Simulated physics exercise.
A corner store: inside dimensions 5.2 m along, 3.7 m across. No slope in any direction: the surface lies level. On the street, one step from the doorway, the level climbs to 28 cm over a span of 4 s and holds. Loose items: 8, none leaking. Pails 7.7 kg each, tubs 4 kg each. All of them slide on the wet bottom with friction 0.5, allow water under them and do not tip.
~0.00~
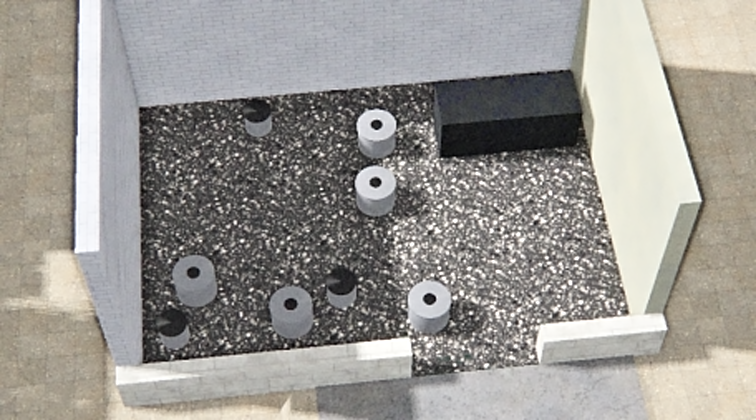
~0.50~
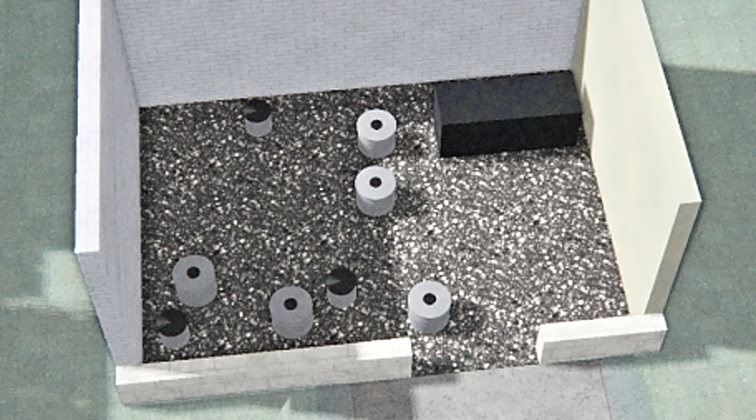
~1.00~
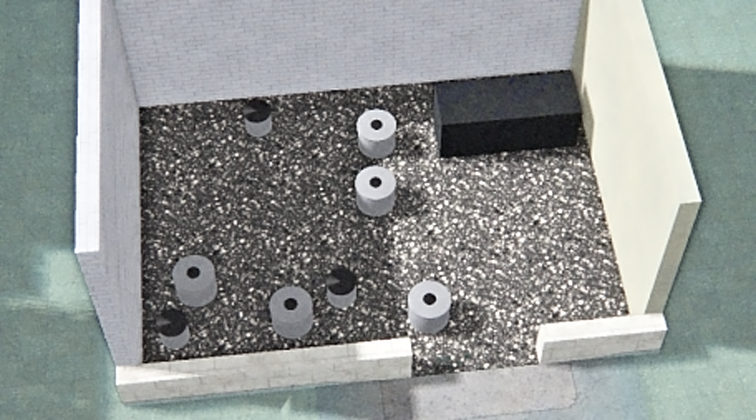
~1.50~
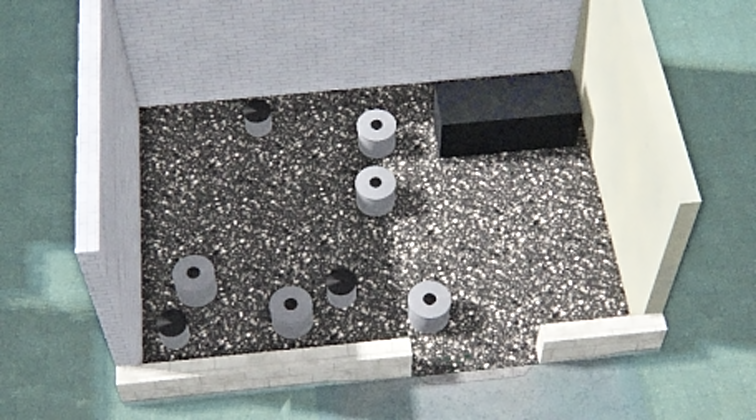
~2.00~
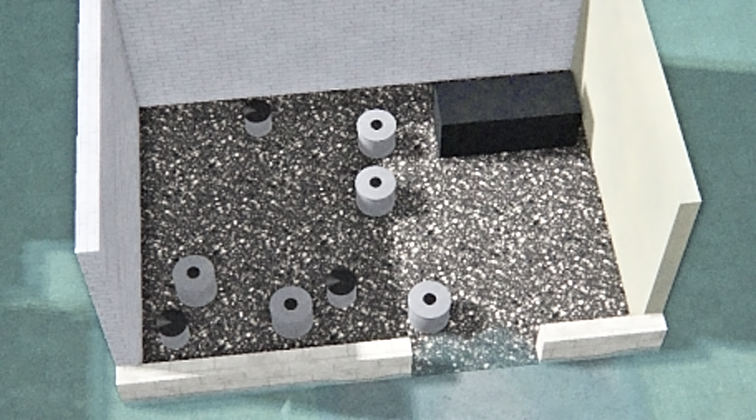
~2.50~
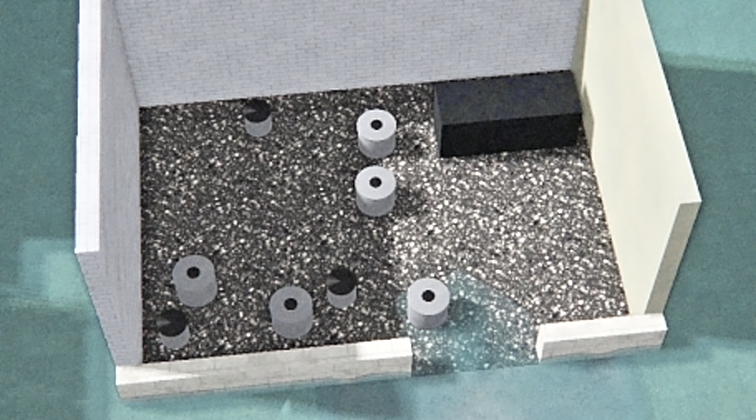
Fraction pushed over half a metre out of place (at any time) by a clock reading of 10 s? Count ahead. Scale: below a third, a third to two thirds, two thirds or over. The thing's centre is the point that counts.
Going by this, the fraction will be in the middle third.
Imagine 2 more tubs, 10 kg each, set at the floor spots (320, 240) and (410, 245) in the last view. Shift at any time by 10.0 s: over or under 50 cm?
In turn: Within the mark, beyond the mark.
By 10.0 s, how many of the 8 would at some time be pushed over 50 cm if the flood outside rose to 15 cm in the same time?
It would come to 3 of them.
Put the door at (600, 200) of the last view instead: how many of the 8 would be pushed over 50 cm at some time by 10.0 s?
Count: 6.
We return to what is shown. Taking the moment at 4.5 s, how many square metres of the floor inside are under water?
About 9.0 m2 is covered.
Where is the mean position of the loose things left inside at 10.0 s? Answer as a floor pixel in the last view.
Around (250, 294).
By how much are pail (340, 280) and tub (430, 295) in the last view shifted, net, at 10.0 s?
The first is 0 cm from its start, the second 250 cm.
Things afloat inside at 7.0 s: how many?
At that time, 3.
After 3.5 s 1 of 8 are over 50 cm from their spots; 0 afloat.
After 4.5 s 1 of 8 are over 50 cm from their spots; 1 afloat.
After 7.0 s 4 of 8 are over 50 cm from their spots; 3 afloat.
After 10.0 s 5 of 8 are over 50 cm from their spots, and 5 have been at some point; 5 afloat.
